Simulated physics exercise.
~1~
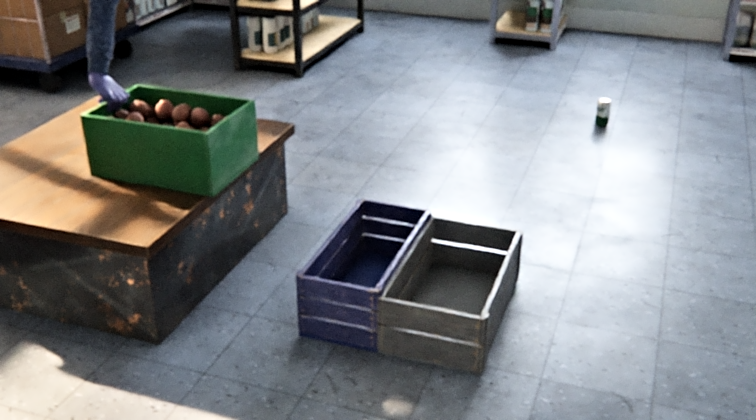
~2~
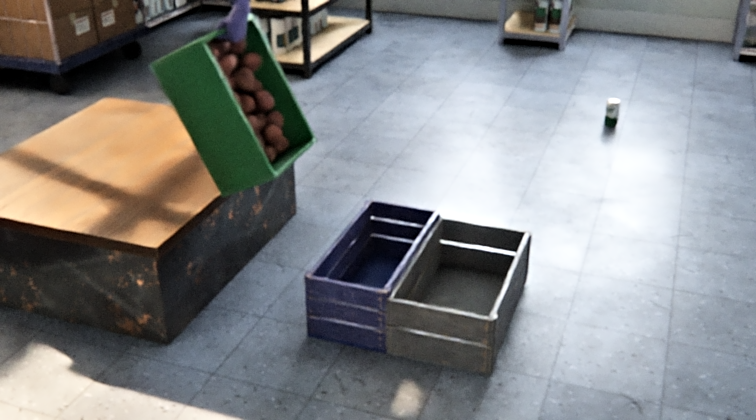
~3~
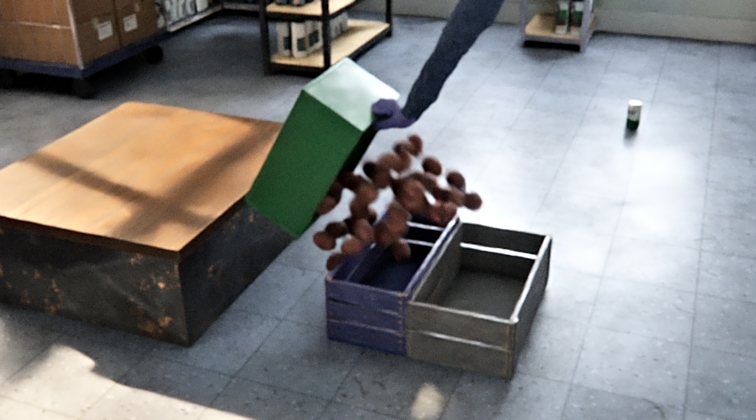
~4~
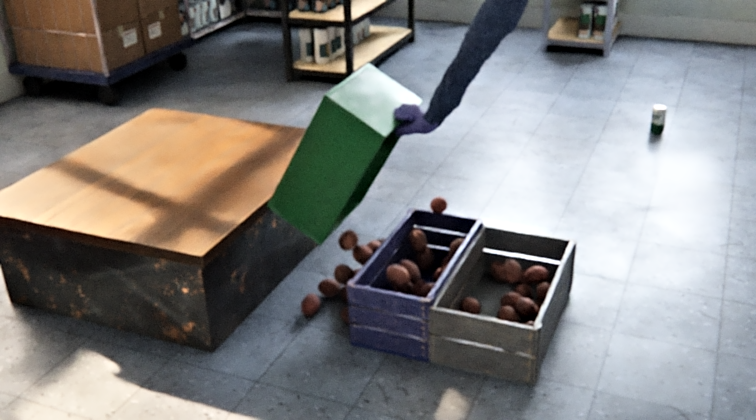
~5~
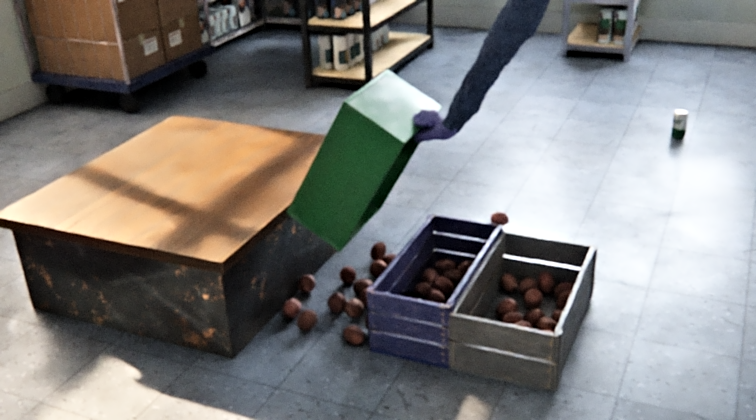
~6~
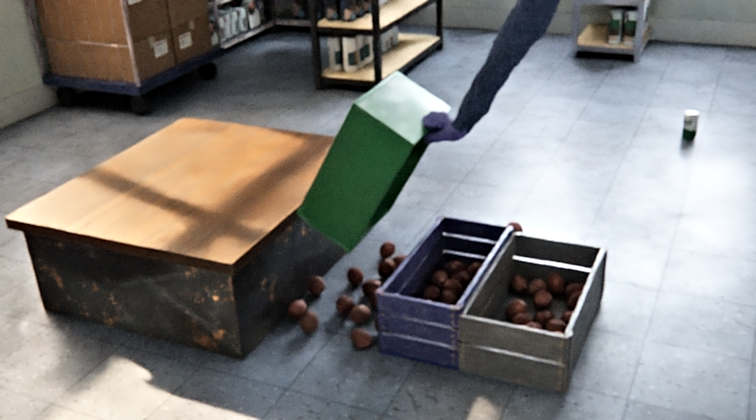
A green box full of round, reddish-brown potatoes sits on a low, wood-topped bench at the left of a tiled storeroom, seen from above at an angle. On the floor to the right stand a blue slatted tote and a grey one, side by side, with shelves and cardboard boxes behind. A gloved hand lifts the box, carries it right and tips it steeply past its side. The potatoes pour out in a loose cluster, dropping into both totes and onto the floor. The emptied box stays tilted in the hand, with potatoes in each tote and others scattered beside the blue one.
